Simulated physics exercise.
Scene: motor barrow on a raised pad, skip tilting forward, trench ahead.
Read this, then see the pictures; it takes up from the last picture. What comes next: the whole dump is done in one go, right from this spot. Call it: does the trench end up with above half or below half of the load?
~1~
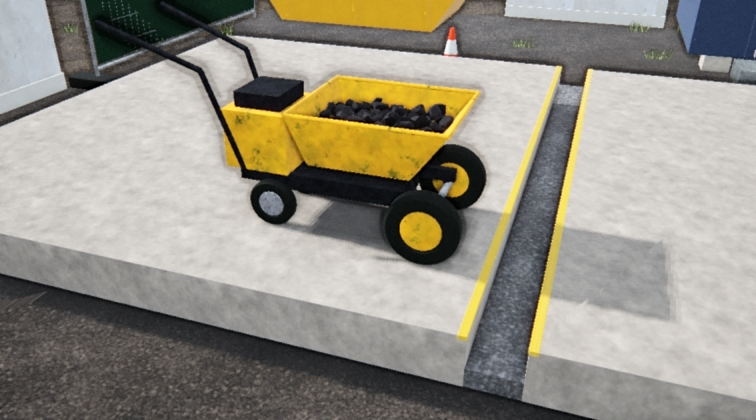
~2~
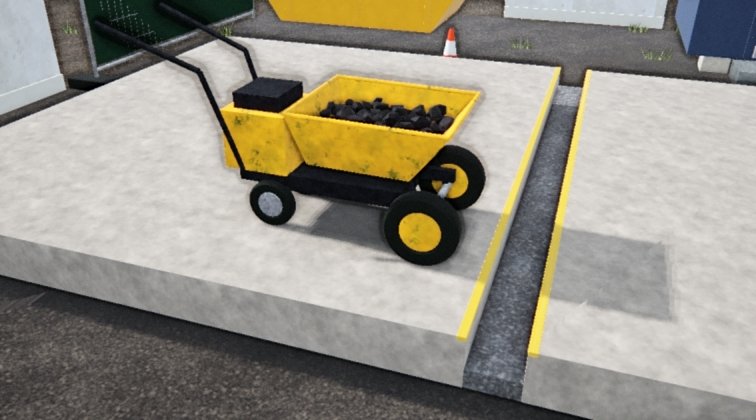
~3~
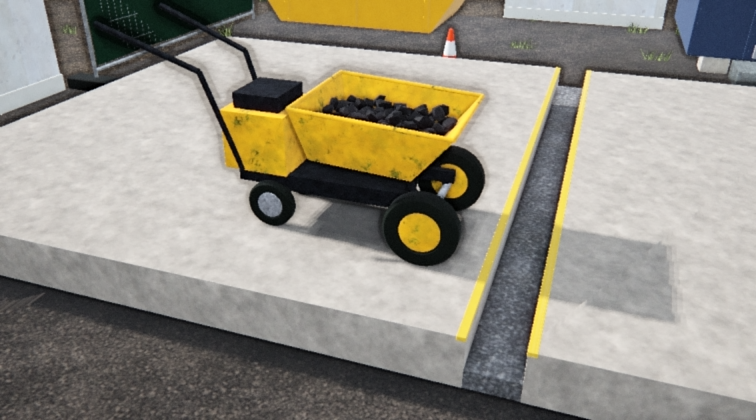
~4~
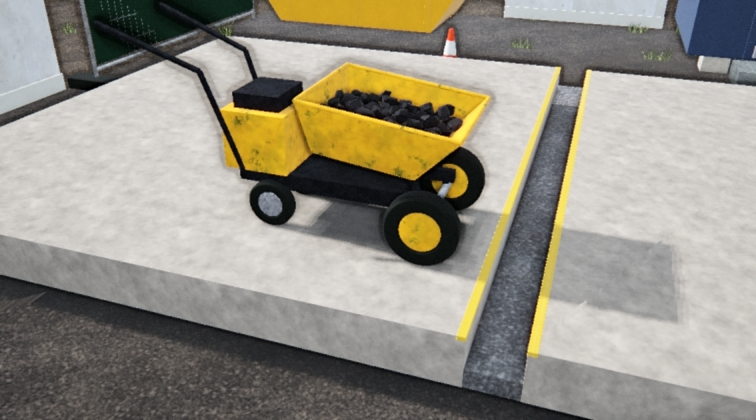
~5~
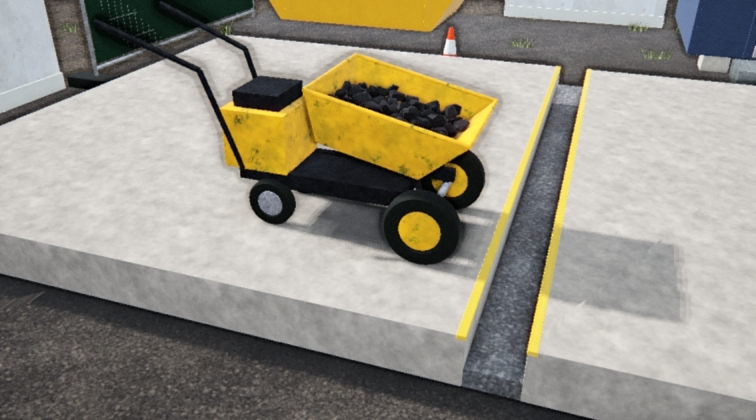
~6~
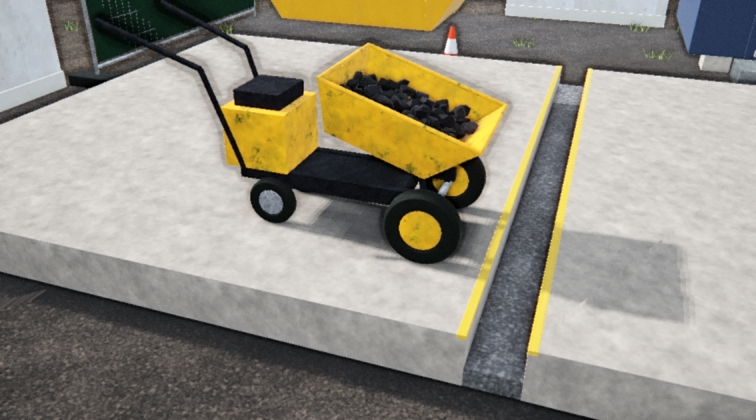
It ends up with below half.
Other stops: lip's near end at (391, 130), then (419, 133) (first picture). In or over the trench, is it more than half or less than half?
Well, the first try gives the bigger portion, and the second gives the bigger portion.
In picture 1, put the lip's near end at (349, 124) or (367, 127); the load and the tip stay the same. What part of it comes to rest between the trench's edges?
Roughly 60 percent the first time, roughly 80 percent the second.
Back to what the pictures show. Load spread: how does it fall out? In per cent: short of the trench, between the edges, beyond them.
Short 0, between 25, beyond 75.
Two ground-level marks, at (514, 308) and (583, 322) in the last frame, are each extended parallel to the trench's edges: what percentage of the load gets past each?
80 % and 50 %, in that order.
Shortly afterwards, skip tipped steeply; the whole lot in the skip.
Next, skip tipped right over; the bulk in the skip; only a few in or heaped over the trench; a little beyond it; only a few falling.
Some moments later, skip tipped right over; a little in the skip; near a quarter in or heaped over the trench; the bulk beyond it.
In the end, skip tipped right over; near a quarter in or heaped over the trench; the bulk beyond it.
